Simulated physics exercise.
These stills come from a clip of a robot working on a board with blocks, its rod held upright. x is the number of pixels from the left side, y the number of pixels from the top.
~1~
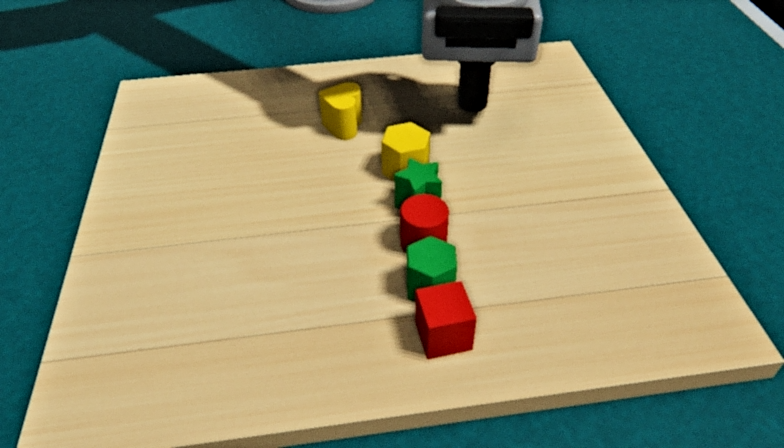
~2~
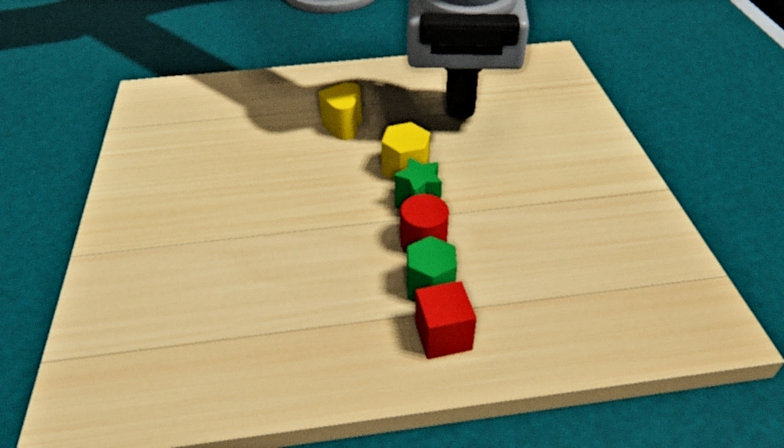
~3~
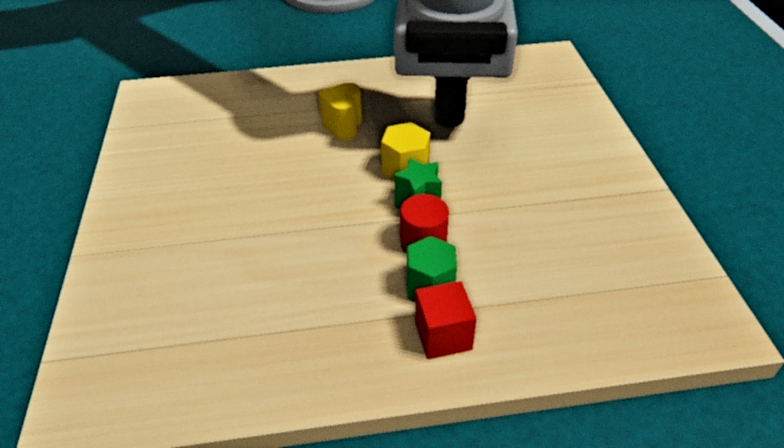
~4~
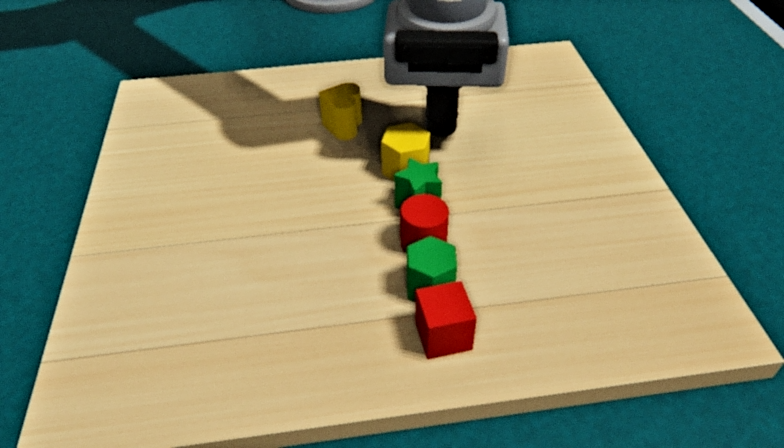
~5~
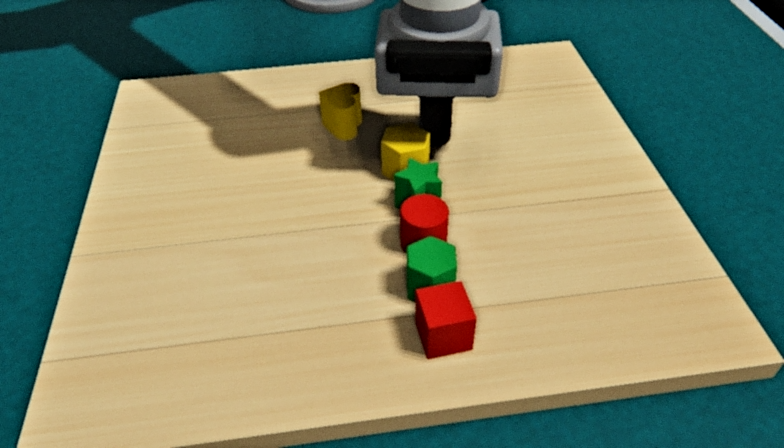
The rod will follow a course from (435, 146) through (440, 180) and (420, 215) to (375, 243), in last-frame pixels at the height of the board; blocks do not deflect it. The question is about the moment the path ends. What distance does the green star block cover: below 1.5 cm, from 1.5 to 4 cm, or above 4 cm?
Once the path ends, it will sit over 4 cm from where it is now.
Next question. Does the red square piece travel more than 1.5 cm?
Final answer: No.
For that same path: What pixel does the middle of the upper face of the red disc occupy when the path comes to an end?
It should be at about (412, 228).
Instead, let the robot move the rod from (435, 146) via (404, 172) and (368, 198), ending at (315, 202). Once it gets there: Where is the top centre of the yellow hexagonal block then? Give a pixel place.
When the path ends, it will be at (318, 198).
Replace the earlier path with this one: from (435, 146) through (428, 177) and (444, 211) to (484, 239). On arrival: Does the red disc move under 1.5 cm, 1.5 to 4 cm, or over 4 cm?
Distance: 1.5 to 4 cm.
What follows on the original path. One third of the way, rod at (440, 173); yellow hexagonal block at (400, 144), turned 40° clockwise.
Two thirds of the way, rod at (420, 207); yellow hexagonal block at (399, 145), turned 45° clockwise; green star block at (386, 196), turned 35° clockwise; red disc at (417, 225); green hexagonal block at (434, 260).
At the end, rod at (374, 234); yellow hexagonal block at (399, 145), turned 45° clockwise; green star block at (339, 221), turned 50° clockwise; red disc at (412, 228); green hexagonal block at (436, 261); red square piece in place.
